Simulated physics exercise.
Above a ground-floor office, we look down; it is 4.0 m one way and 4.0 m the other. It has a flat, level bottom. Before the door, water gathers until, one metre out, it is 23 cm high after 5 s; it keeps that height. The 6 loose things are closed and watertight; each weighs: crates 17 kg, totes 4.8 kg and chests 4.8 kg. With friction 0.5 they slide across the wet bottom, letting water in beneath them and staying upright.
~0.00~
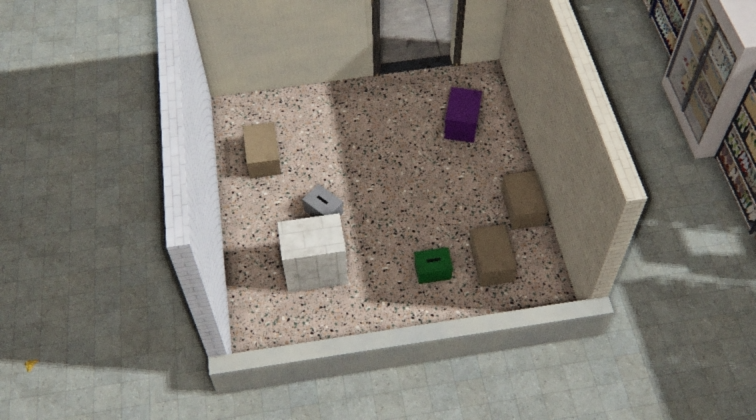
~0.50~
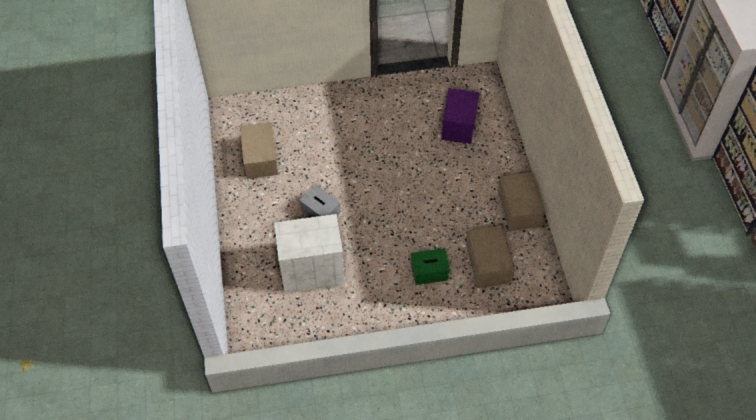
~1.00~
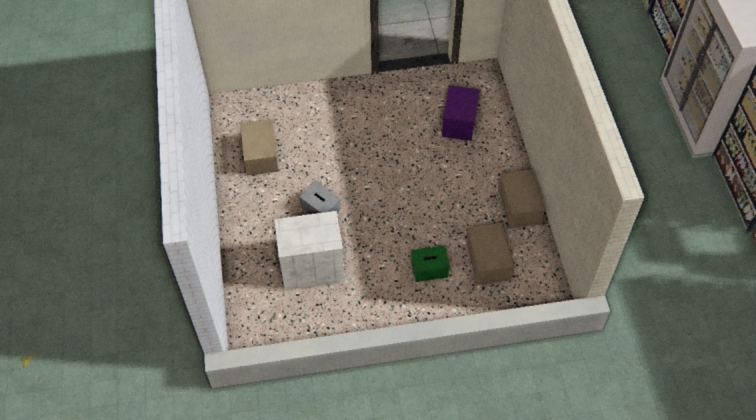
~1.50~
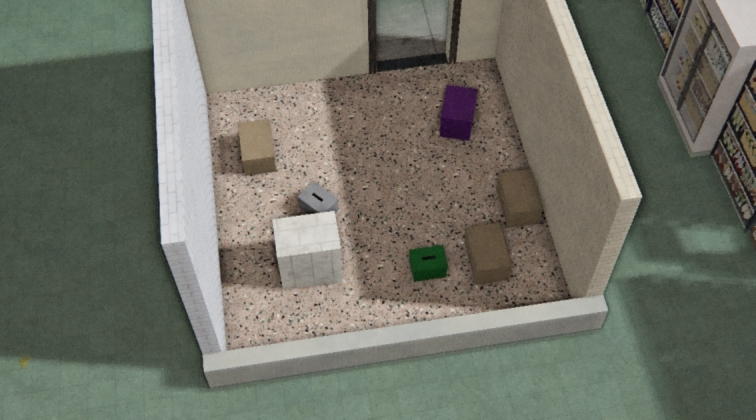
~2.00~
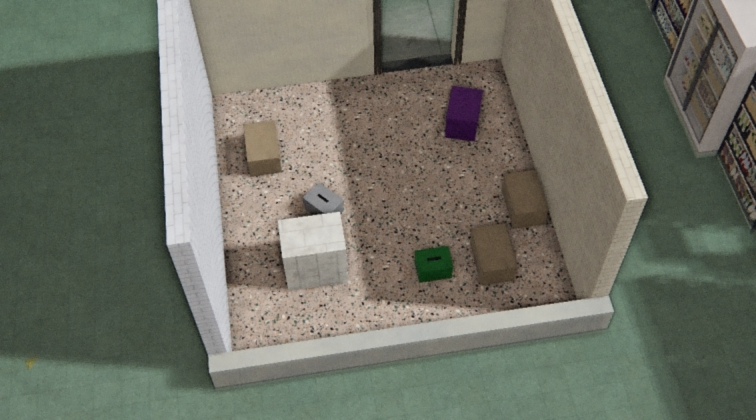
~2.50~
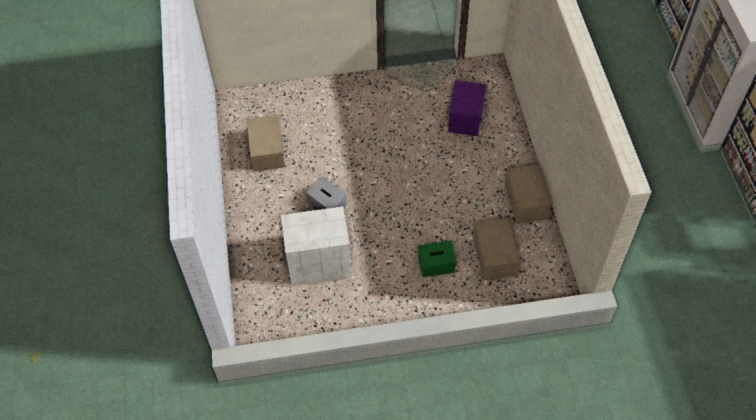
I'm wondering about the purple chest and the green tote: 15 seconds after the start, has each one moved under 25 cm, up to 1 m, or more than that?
Here is how it goes: The purple chest goes more than 1 m; the green tote goes more than 1 m.
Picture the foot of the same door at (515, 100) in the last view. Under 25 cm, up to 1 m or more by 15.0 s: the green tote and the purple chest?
Result - green tote: Large displacement, purple chest: Large displacement.
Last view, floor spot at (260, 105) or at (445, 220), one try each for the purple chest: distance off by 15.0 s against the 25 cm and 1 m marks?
Try one - it is swept a long way; try two - it is swept a long way.
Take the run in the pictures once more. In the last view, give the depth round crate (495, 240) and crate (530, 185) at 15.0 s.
15 and 15 cm.
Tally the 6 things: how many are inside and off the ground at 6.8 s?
1 of them.
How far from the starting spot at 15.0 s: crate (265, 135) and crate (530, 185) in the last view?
Net displacement, in order: 100 cm; 250 cm.
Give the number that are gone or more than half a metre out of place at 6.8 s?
Answer: 2.
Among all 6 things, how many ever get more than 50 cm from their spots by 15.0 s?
That adds up to 6.
After 3.5 s the purple chest is near (472, 100), 0.1 m from its start, aground; the green tote is near (437, 254), 0.0 m from its start, aground; 0 afloat.
After 6.8 s the purple chest is near (492, 164), 1.1 m from its start, afloat; the green tote is near (440, 302), 0.6 m from its start, aground; 1 afloat.
After 11.0 s the purple chest is near (245, 270), 3.6 m from its start, afloat; the green tote is near (390, 287), 0.7 m from its start, afloat; 4 afloat.
After 15.0 s the purple chest is near (262, 112), 2.6 m from its start, afloat; the green tote is near (296, 287), 1.7 m from its start, afloat; 6 afloat.
